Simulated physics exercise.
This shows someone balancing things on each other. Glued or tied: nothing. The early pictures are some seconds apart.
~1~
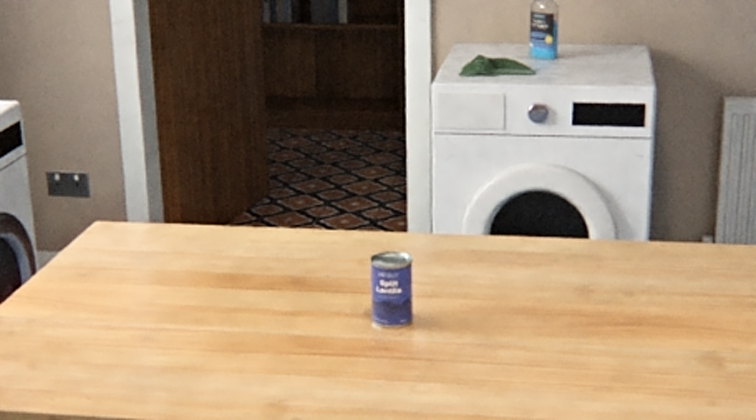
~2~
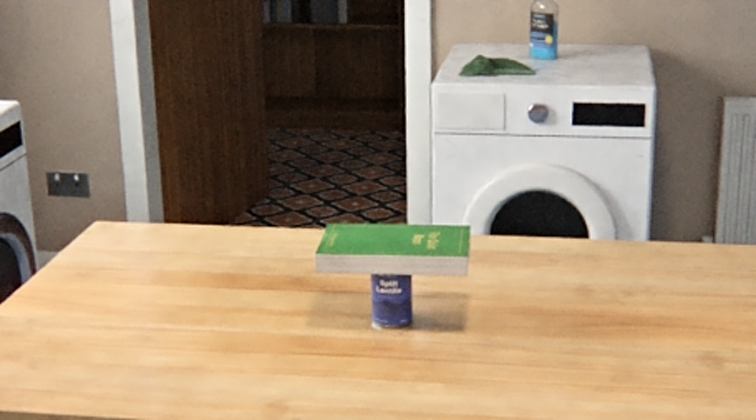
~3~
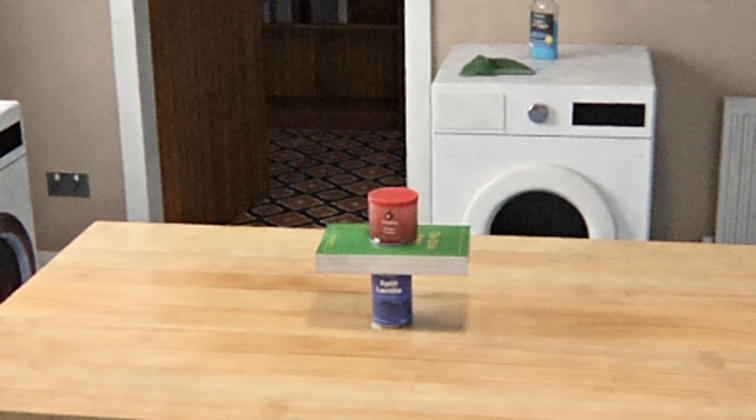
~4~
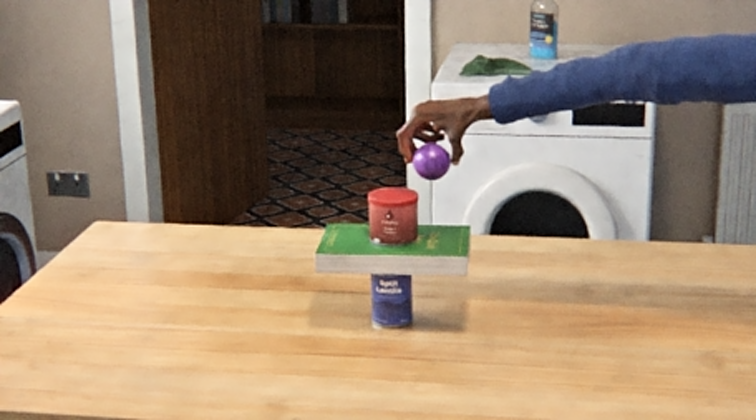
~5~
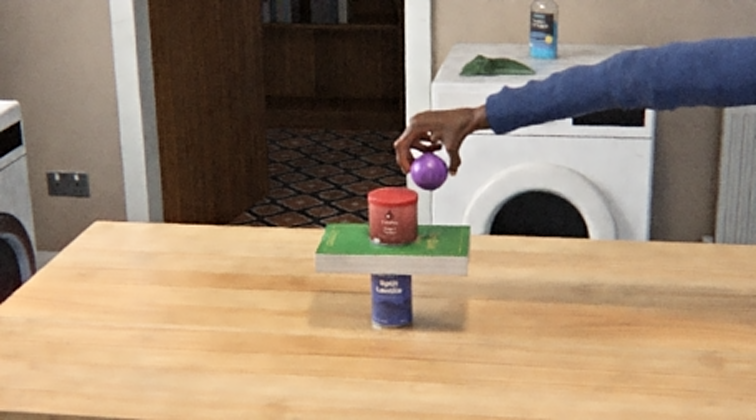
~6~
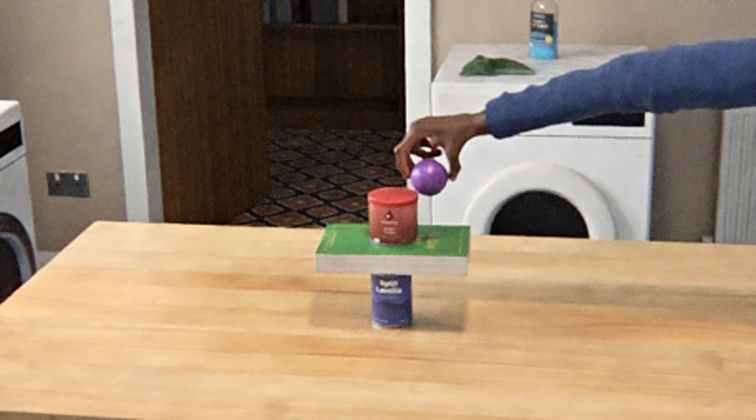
On a wooden table, a green book appeared on top of a blue tin, then a red tin on the book, and a hand lowered a purple onion slightly by the red tin's upper right edge.
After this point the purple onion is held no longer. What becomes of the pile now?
Some of it tumbles.
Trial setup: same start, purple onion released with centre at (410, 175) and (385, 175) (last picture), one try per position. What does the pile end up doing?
Well, the first time it stays steady, and the second time it stays steady.
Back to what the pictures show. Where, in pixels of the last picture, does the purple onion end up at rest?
The object ends up somewhere around (452, 224).
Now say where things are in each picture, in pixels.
In the first picture, the last thing is not in view yet.
In the second picture, the last thing is not in view yet; blue tin (392, 290).
In the third picture, the last thing is not in view yet; red tin (394, 217).
The fourth picture shows on its way; purple onion (432, 161); green book (395, 249).
The fifth picture shows on its way; purple onion (429, 172); blue tin (392, 290).
The sixth picture shows set down, still held; purple onion (429, 177); red tin (394, 217).
Then, 0.36 s after the last picture, purple onion now fallen.
Then, 0.72 s after the last picture, nothing new.
At rest, fallen, purple onion; the other 3 in place. Seen from the same camera at the end, purple onion near (452, 224). The pile comes apart.
